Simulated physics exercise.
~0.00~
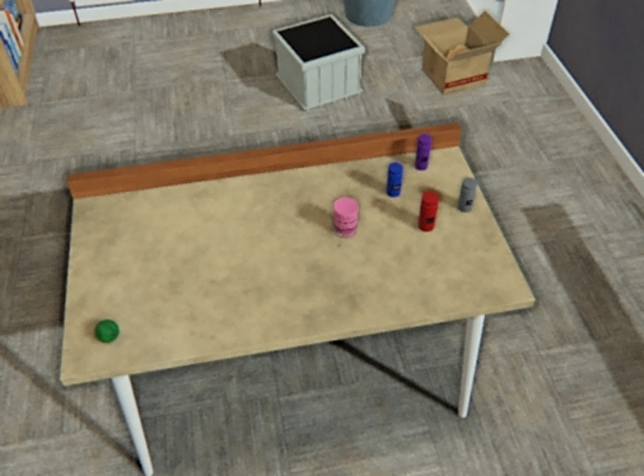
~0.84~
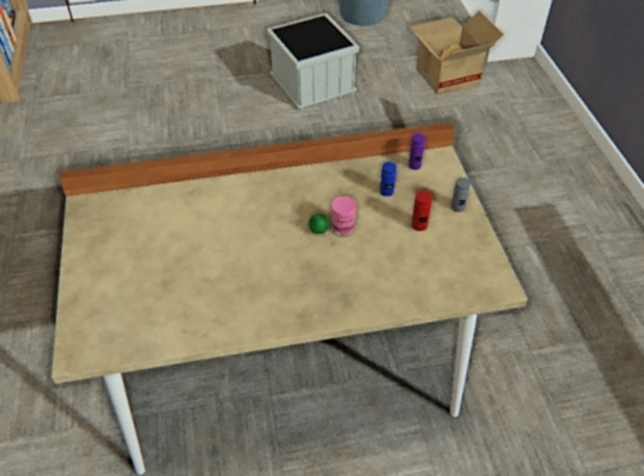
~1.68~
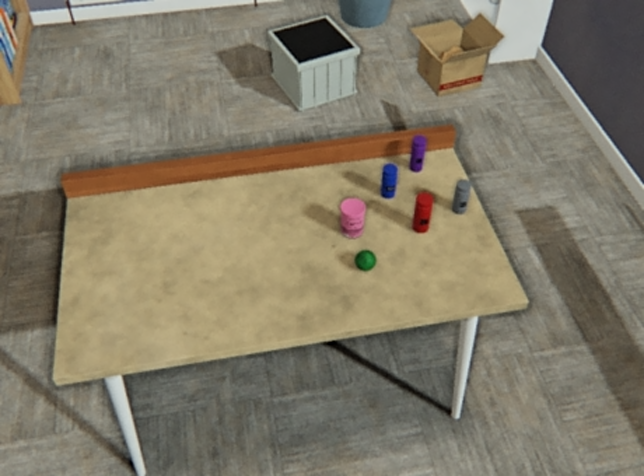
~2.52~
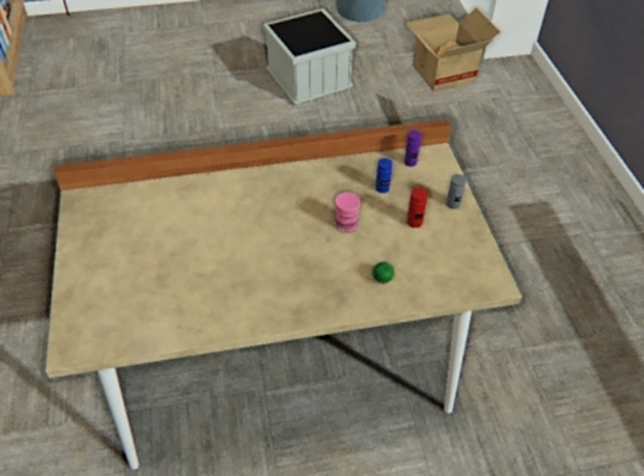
On a table, a green ball rolls right, glances off a pink tin, and slows nearby.
